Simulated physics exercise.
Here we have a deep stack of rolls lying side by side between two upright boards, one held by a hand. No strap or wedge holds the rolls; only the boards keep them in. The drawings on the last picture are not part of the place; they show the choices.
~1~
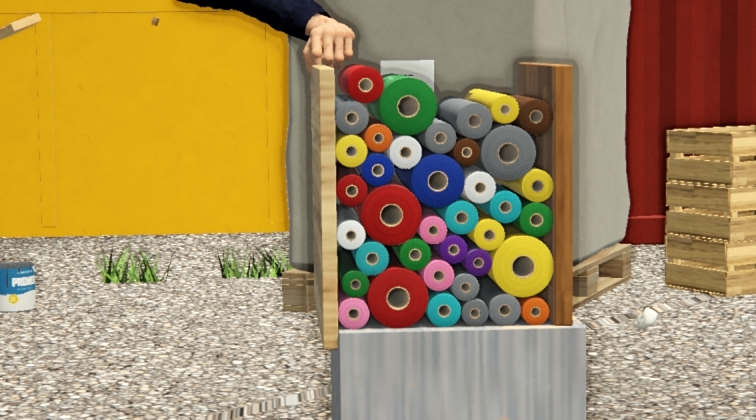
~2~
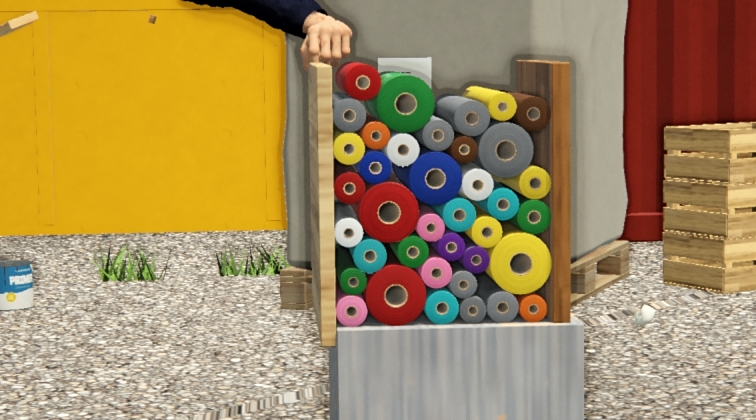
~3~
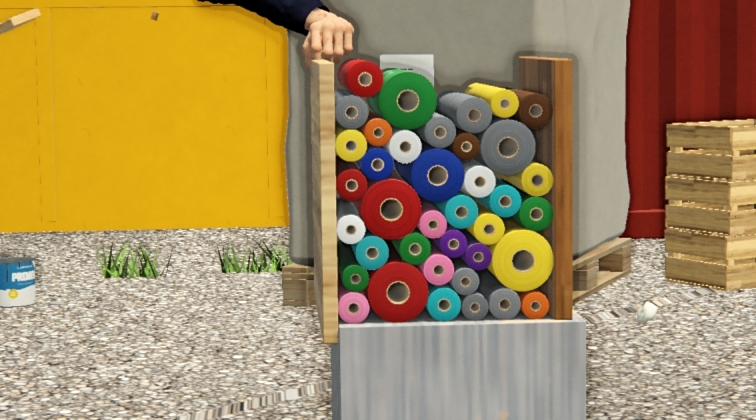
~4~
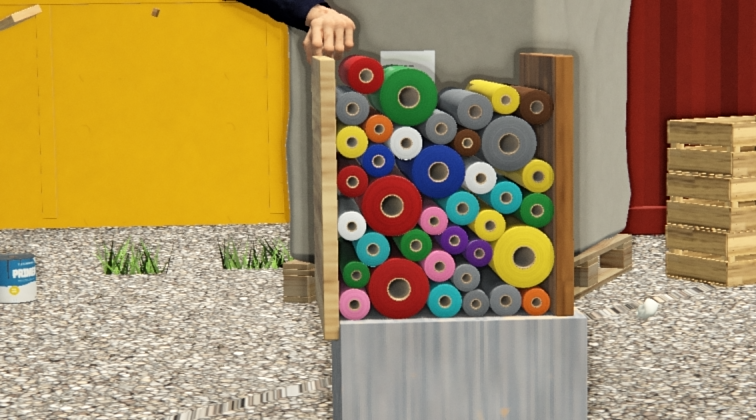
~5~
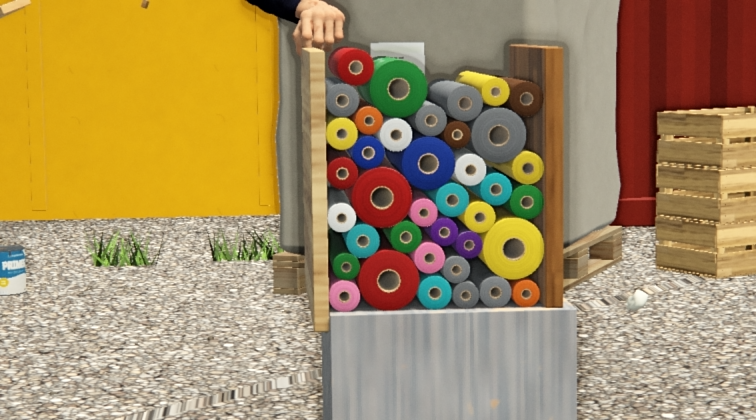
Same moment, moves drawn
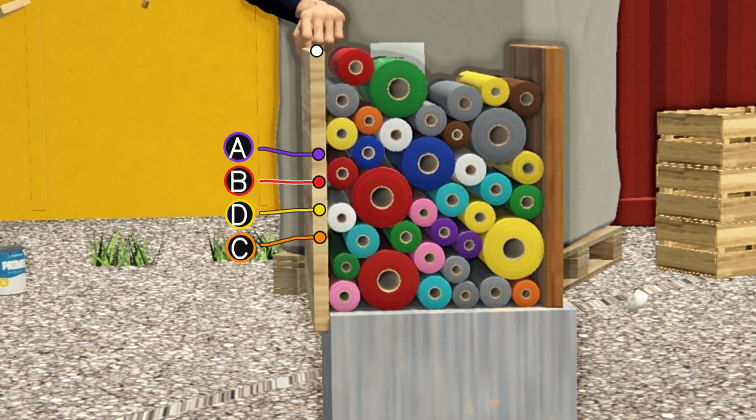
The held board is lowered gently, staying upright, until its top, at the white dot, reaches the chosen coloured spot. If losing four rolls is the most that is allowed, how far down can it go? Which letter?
At most to B.
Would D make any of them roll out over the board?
Yes.
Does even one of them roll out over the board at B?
Yes, at B.
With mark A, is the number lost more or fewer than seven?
Fewer than seven.
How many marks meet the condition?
Two of them.
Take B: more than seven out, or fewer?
It loses fewer than seven.
On the marked copy, A at (319, 154); B at (319, 182); C at (320, 238); D at (320, 210); the white dot at (317, 51).
Taking B. A third of the way, top of the board (325, 108).
Two thirds of the way, top of the board (326, 173).
When it is over, top of the board (326, 181), four out over the board.
As for the rest, A one out over the board; C more than four out over the board; D more than four out over the board.
